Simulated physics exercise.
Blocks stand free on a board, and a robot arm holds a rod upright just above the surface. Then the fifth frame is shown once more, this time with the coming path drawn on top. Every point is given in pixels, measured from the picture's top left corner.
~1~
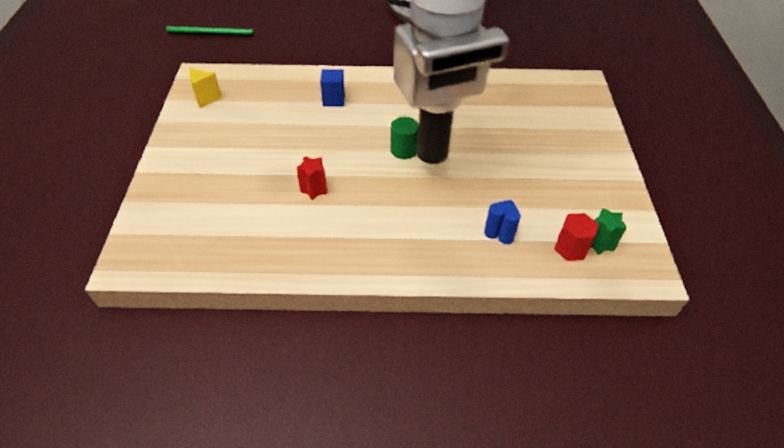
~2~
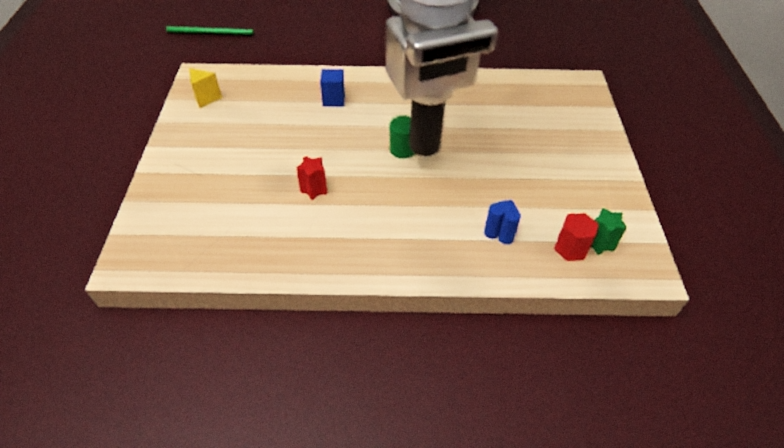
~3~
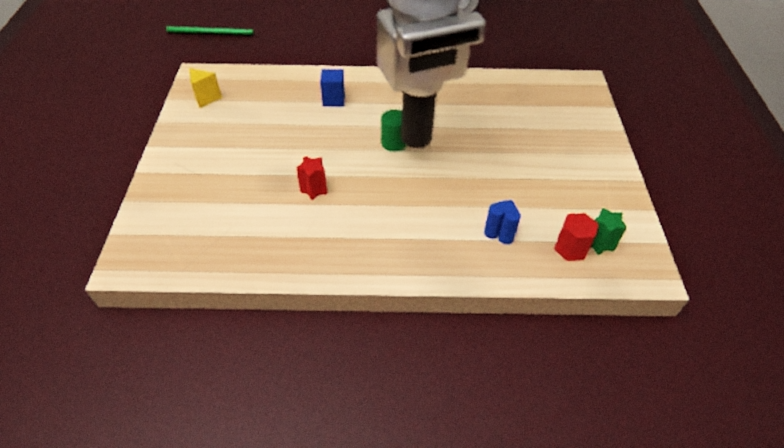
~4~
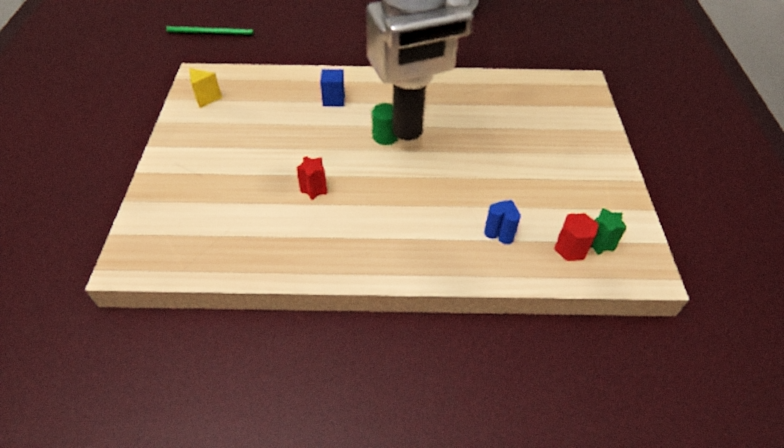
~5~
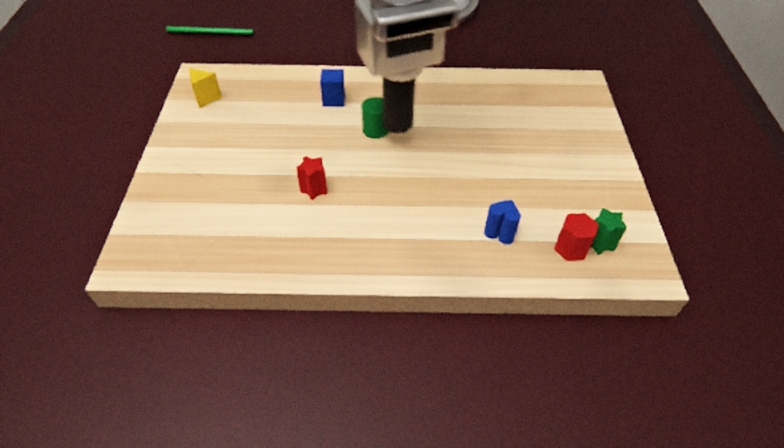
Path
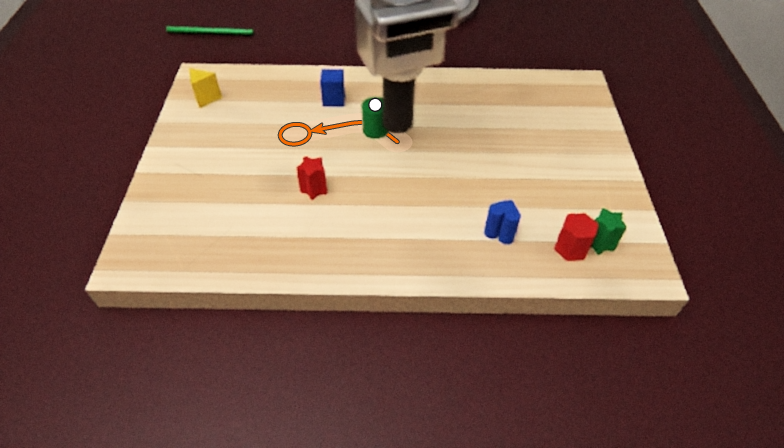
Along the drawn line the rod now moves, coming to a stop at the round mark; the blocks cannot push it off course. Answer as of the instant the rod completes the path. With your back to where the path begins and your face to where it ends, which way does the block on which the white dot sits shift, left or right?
That's a shift to the right.
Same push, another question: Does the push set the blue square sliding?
Going by the path, yes.
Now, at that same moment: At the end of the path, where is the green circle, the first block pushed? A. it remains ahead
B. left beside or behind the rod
That would be B.
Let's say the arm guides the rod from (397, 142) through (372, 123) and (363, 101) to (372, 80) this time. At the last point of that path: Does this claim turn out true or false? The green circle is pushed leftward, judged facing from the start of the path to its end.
That statement is accurate.
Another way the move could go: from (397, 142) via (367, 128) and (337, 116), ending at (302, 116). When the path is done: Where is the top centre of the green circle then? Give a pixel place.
Expect it around (315, 72).
The line goes from (397, 142) by way of (370, 124) and (333, 127) to (295, 134); the dot is on the green circle.
What follows on the original path. One third of the way, rod (369, 105); green circle (345, 89).
Two thirds of the way, rod (331, 109); blue square (326, 70); green circle (321, 85).
At the end, rod (292, 116); blue square (326, 70); green circle (319, 86).
